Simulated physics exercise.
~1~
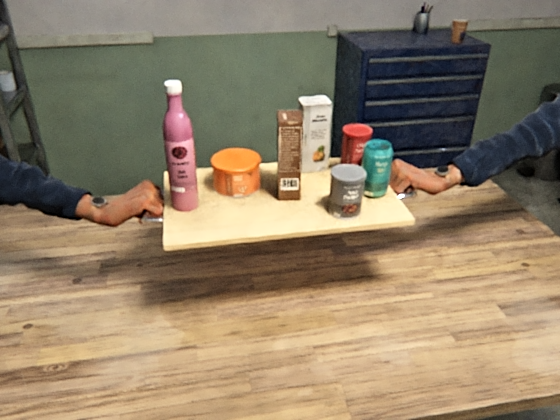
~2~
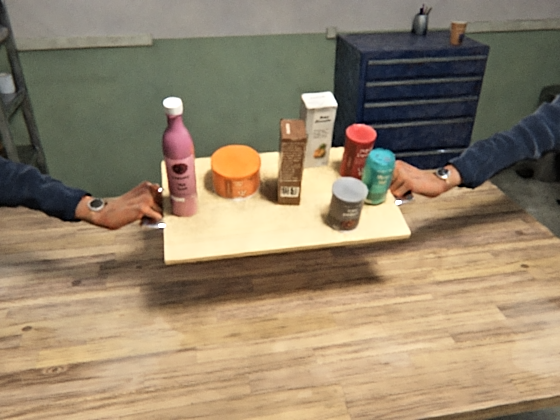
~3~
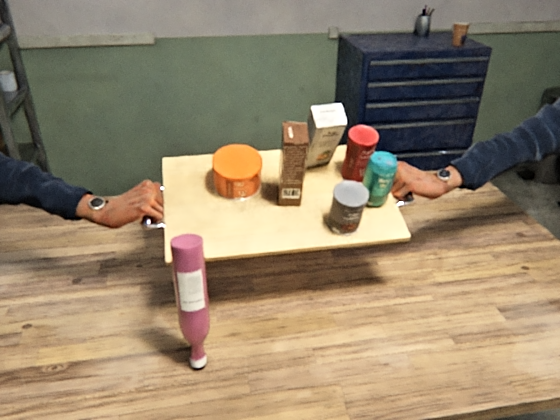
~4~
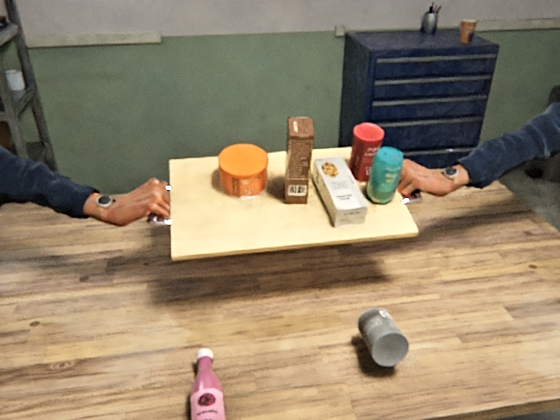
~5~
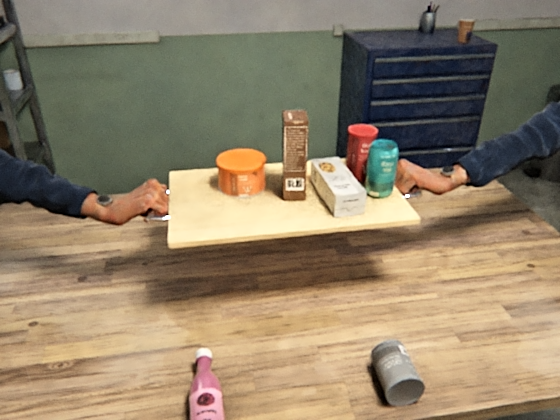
In a room with green walls and a blue drawer cabinet, two hands hold a plain tray of containers above a wooden table. The tray tilts with its near edge down, and the pink bottle at the left starts to lean. The bottle drops off the near edge, turning upside down as it reaches the table, while the white carton begins to tip. Next the grey tin falls off too, and the white carton topples onto its side. The tray levels out, with the white carton lying among the orange tub, brown carton, red tin and turquoise can, while the bottle and grey tin lie on the table.
